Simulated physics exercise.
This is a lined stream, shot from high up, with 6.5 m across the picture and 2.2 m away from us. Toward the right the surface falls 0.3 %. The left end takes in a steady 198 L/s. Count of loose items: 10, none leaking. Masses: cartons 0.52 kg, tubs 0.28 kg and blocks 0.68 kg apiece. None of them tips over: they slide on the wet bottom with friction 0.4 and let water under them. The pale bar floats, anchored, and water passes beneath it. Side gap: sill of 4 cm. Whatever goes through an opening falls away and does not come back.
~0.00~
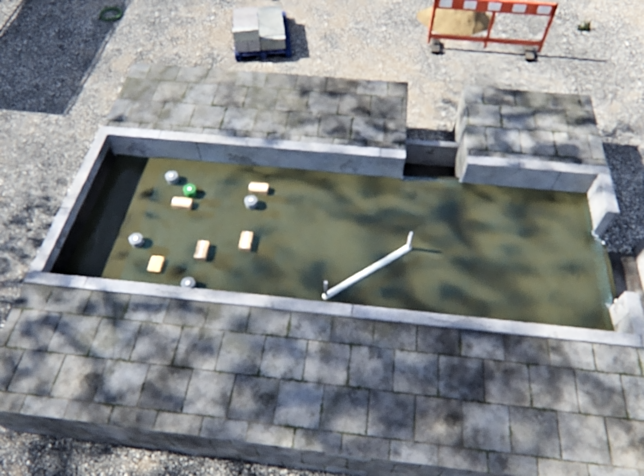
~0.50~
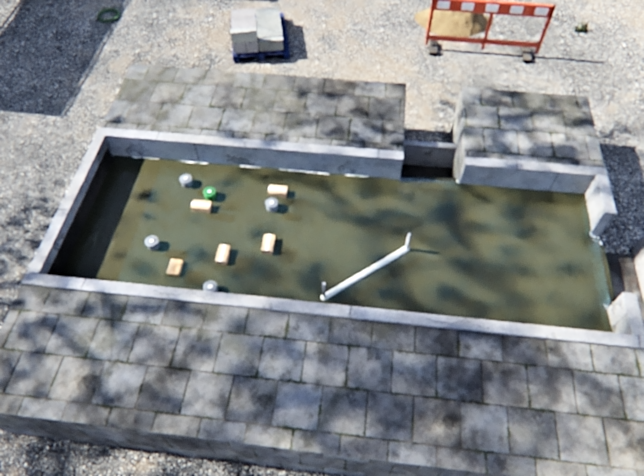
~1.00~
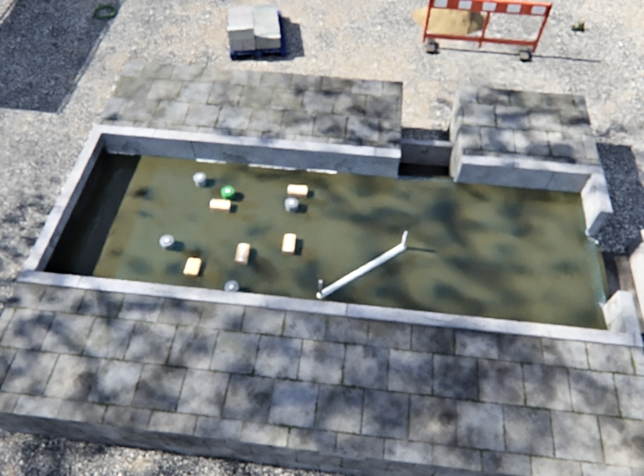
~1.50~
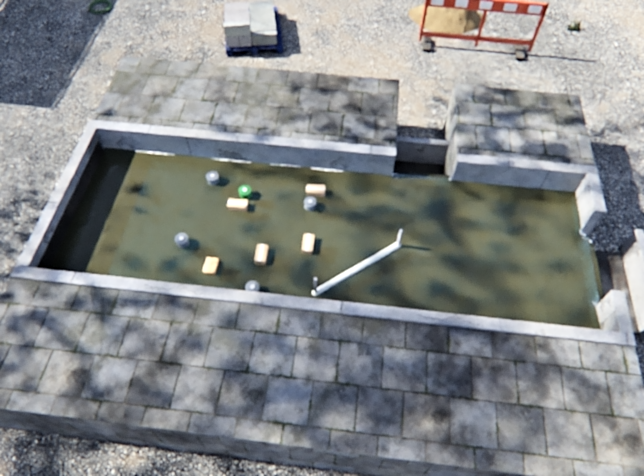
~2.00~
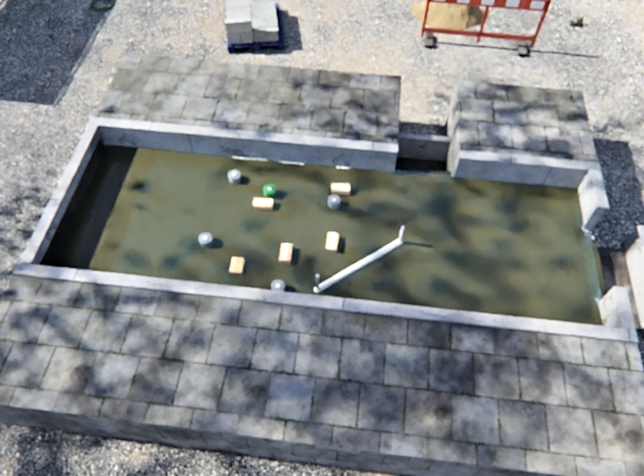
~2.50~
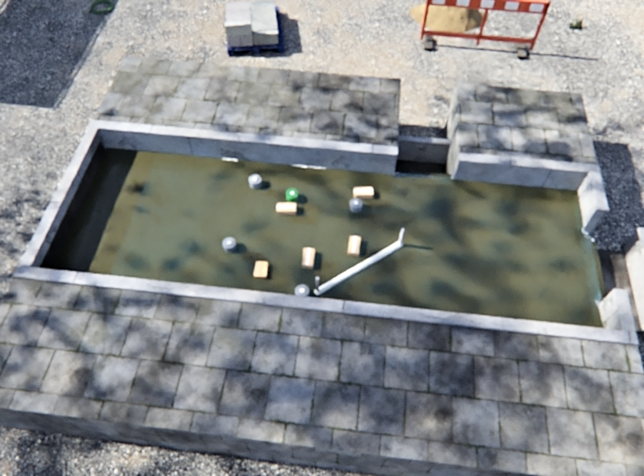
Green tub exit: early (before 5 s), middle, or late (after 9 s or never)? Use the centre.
Middle.
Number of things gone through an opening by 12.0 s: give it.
5.
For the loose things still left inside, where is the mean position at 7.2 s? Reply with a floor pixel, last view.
Centre of the remaining things: Roughly (444, 239).
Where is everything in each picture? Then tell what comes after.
The green tub at (189, 189), afloat; 15 cm deep round most things; 0 of 10 have shifted, in the first picture.
The green tub at (209, 192), afloat, 30 cm from its start; 16 cm deep round most things; 10 of 10 have shifted, in the second picture.
The green tub at (228, 191) floats, 59 cm from its start; 16 cm deep round most things; 10 of 10 have shifted, in the third picture.
The green tub at (245, 190) floats, 88 cm from its start; 16 cm deep round most things; 10 of 10 have shifted, in the fourth picture.
The green tub at (269, 189), afloat, 118 cm from its start; 16 cm deep round most things; 10 of 10 have shifted, in the fifth picture.
The green tub at (292, 193) floats, 148 cm from its start; about 2420 L in view; 10 of 10 have shifted, in the sixth picture.
After 3.5 s the green tub is near (340, 196), 2.1 m from its start, afloat; 0 of 10 are out; 10 afloat.
After 7.2 s the green tub has gone out (at 7.0 s); 3 of 10 are out; 7 afloat.
After 12.0 s the green tub has gone out (at 7.0 s); 5 of 10 are out; 5 afloat.
After 16.0 s the green tub has gone out (at 7.0 s); 10 of 10 are out; 0 afloat.
